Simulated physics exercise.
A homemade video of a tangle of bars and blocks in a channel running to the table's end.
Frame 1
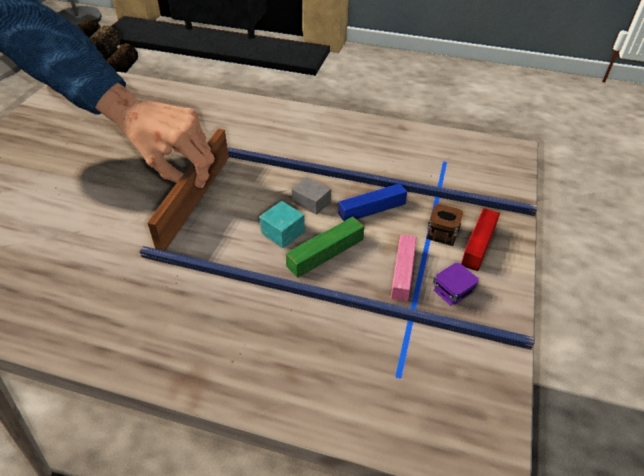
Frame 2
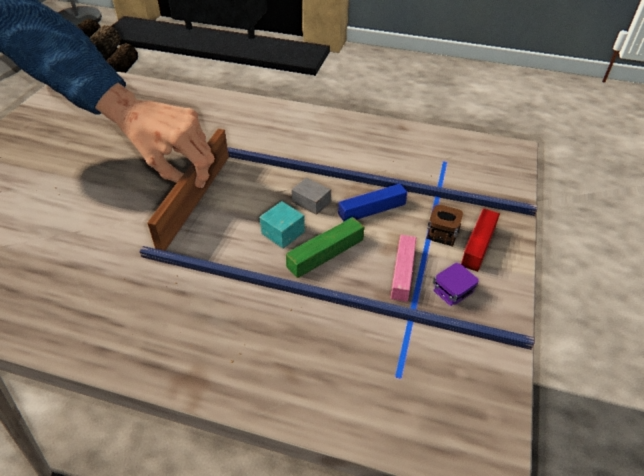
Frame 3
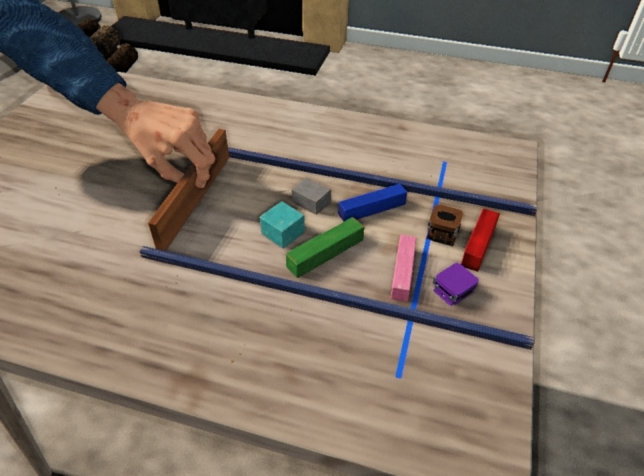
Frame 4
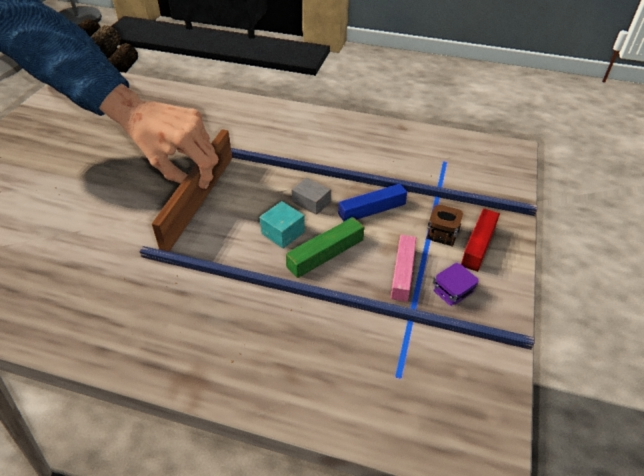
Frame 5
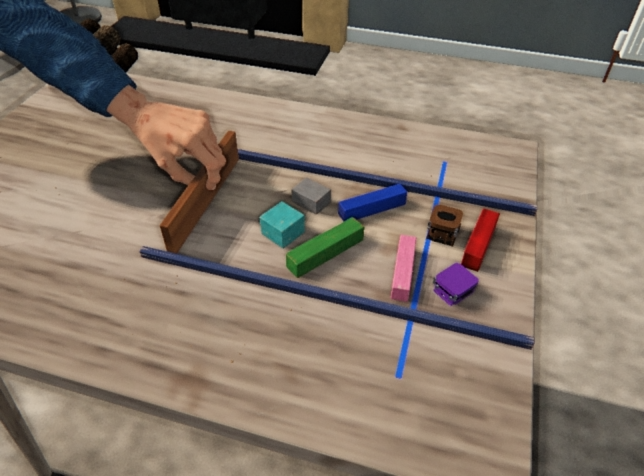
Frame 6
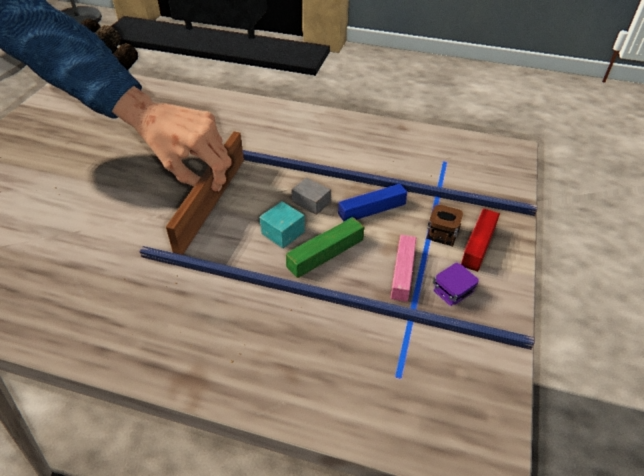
The footage shows a hand holding a brown board upright at the left of a railed channel, then sliding it slightly right toward scattered colored bars and blocks, which stay still around a blue line across the wooden table.
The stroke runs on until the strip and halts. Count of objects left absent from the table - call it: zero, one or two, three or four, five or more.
My call is zero.
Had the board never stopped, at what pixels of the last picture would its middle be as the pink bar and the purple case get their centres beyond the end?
The pink bar gives roughly (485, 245), the purple case roughly (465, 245).
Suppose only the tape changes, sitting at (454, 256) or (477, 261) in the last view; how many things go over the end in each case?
In order, 1 and 3.
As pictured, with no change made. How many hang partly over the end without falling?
0, I think.
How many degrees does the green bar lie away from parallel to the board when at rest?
Out of line by around 35°.
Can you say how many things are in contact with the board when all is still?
Counting them up gives 3.
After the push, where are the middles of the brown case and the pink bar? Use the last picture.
First at (497, 236); second at (471, 294).
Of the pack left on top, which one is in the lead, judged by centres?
The one in question is the red stick.
Soon after, none off yet; red stick at rest near (481, 239); purple case at rest near (455, 285); brown case at rest near (444, 225).
In the end, the number that fall off is zero.
